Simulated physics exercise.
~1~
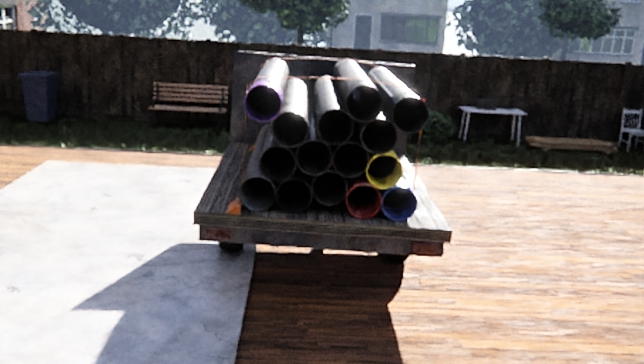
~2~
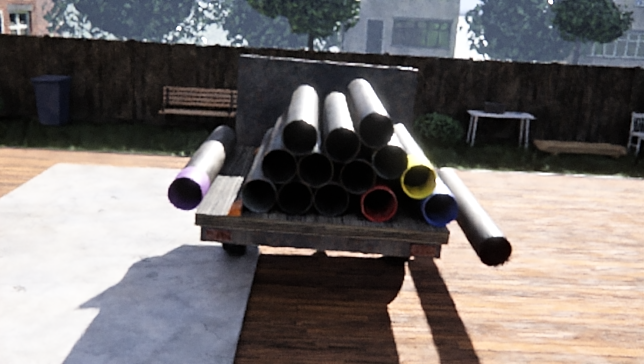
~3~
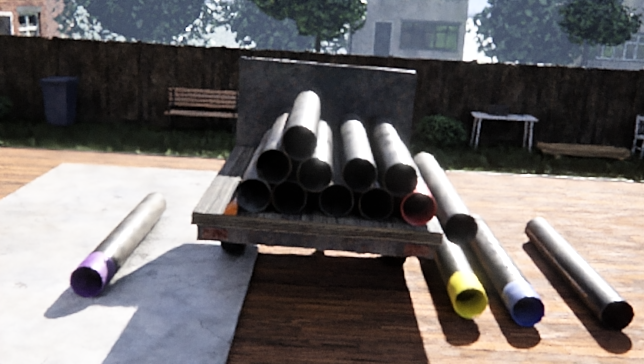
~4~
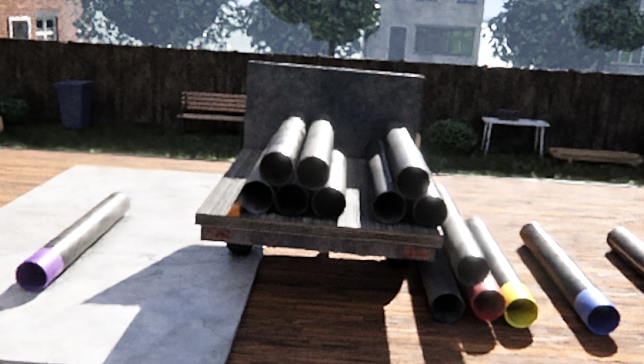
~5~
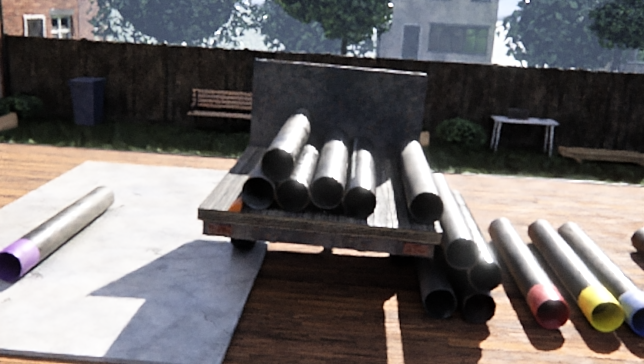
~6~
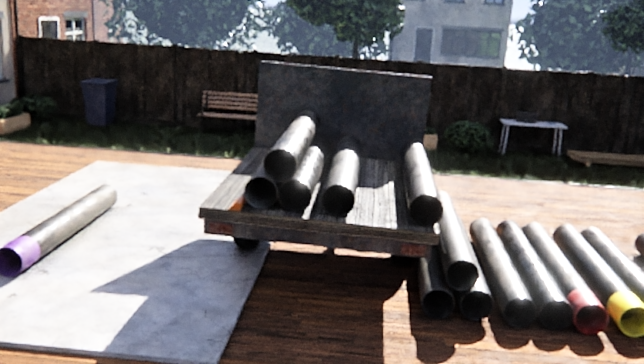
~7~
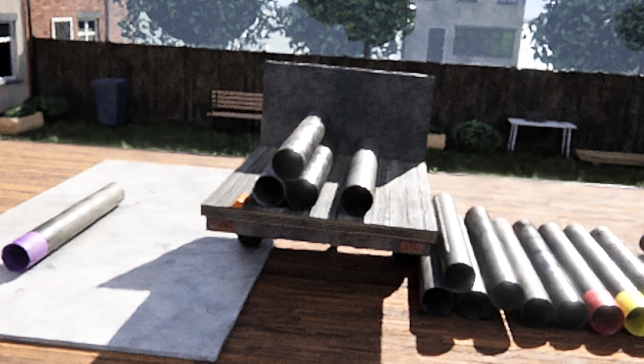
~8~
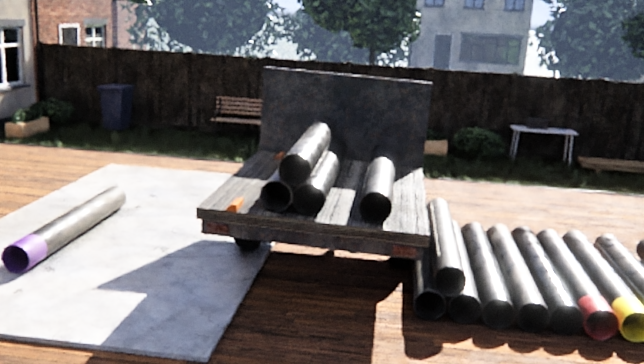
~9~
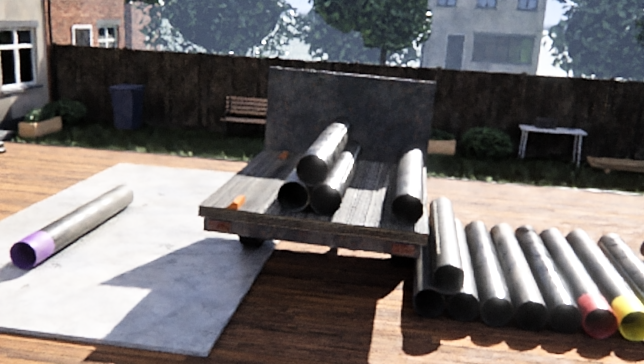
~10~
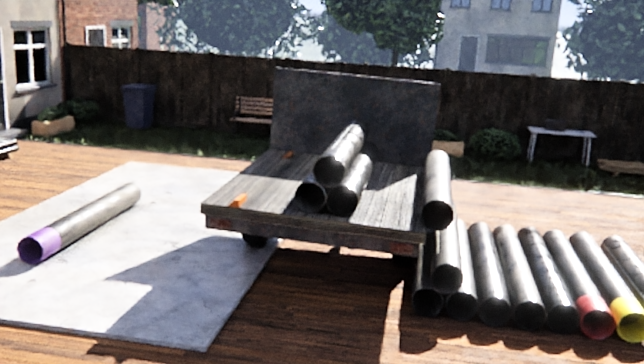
Stacked pipes rolling off a flatbed trailer, one falling left and most spilling right into a row, with a few left aboard.
